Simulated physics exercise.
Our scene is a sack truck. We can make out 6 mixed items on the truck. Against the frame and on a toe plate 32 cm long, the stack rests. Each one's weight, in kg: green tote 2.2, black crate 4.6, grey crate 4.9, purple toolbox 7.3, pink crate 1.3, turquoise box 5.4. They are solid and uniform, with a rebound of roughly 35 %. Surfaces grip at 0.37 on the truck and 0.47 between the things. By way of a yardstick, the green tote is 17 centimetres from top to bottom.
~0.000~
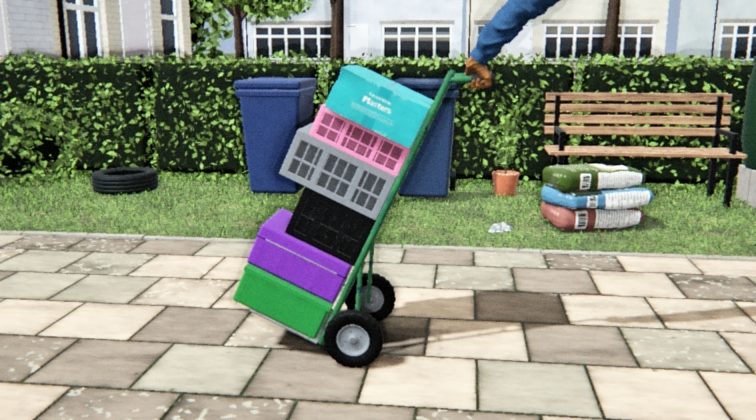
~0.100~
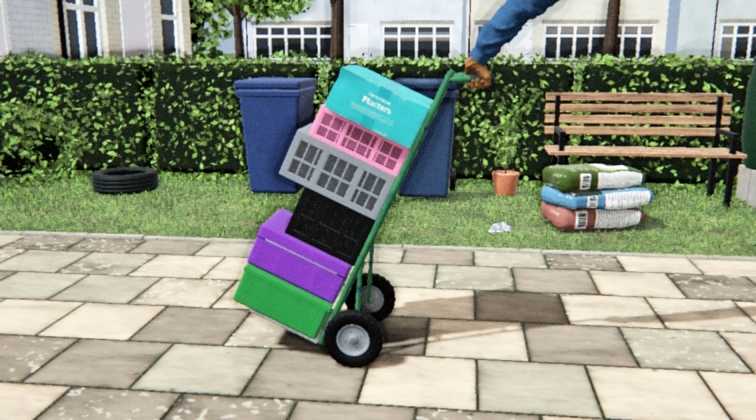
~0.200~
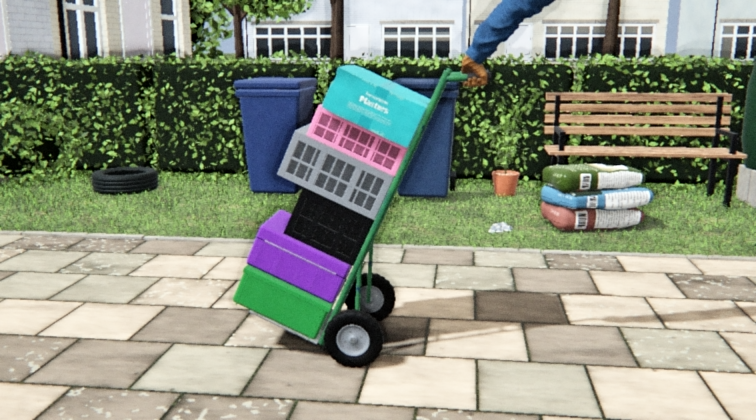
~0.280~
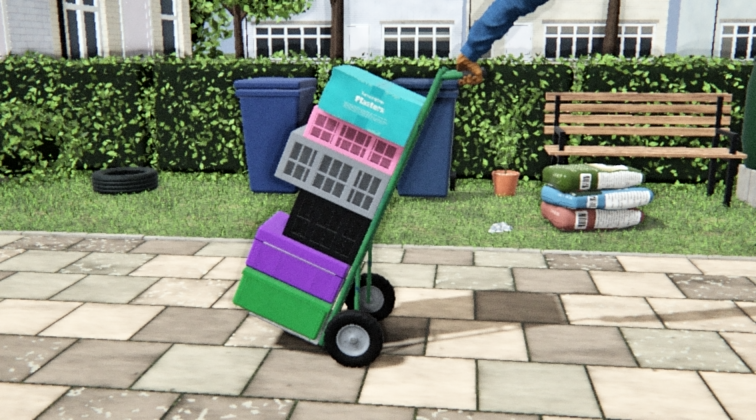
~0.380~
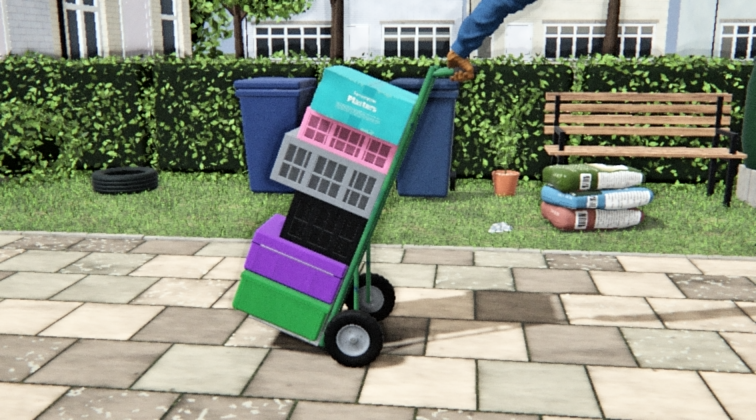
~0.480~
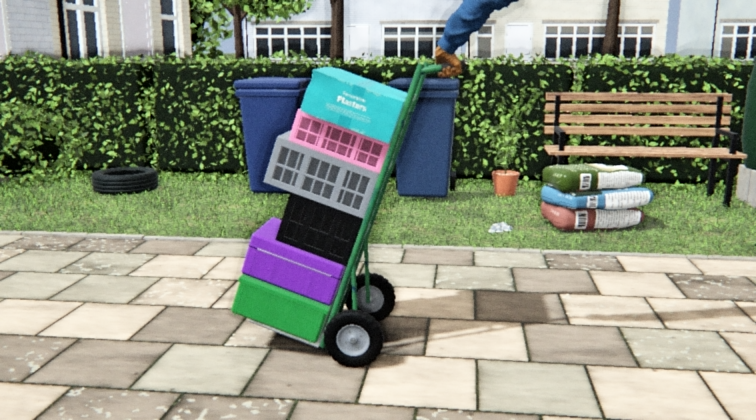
A green sack truck stacked with a green tote, purple toolbox, black, grey and pink crates and a turquoise box tilts slowly toward upright on paving, as a blue-sleeved arm moves its handle slightly to the left.
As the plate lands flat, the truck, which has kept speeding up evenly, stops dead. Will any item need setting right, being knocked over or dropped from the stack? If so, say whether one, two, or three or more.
No, none do.
After 1.08 s, truck upright; black crate 4° off its base near (289, 235); green tote 4° off its base near (287, 317); turquoise box 4° off its base.
After 1.58 s, as before.
In the end (2.3 s), all 6 under 10 cm from the start. At the end, from the last picture's camera, green tote near (288, 319), black crate near (296, 237).
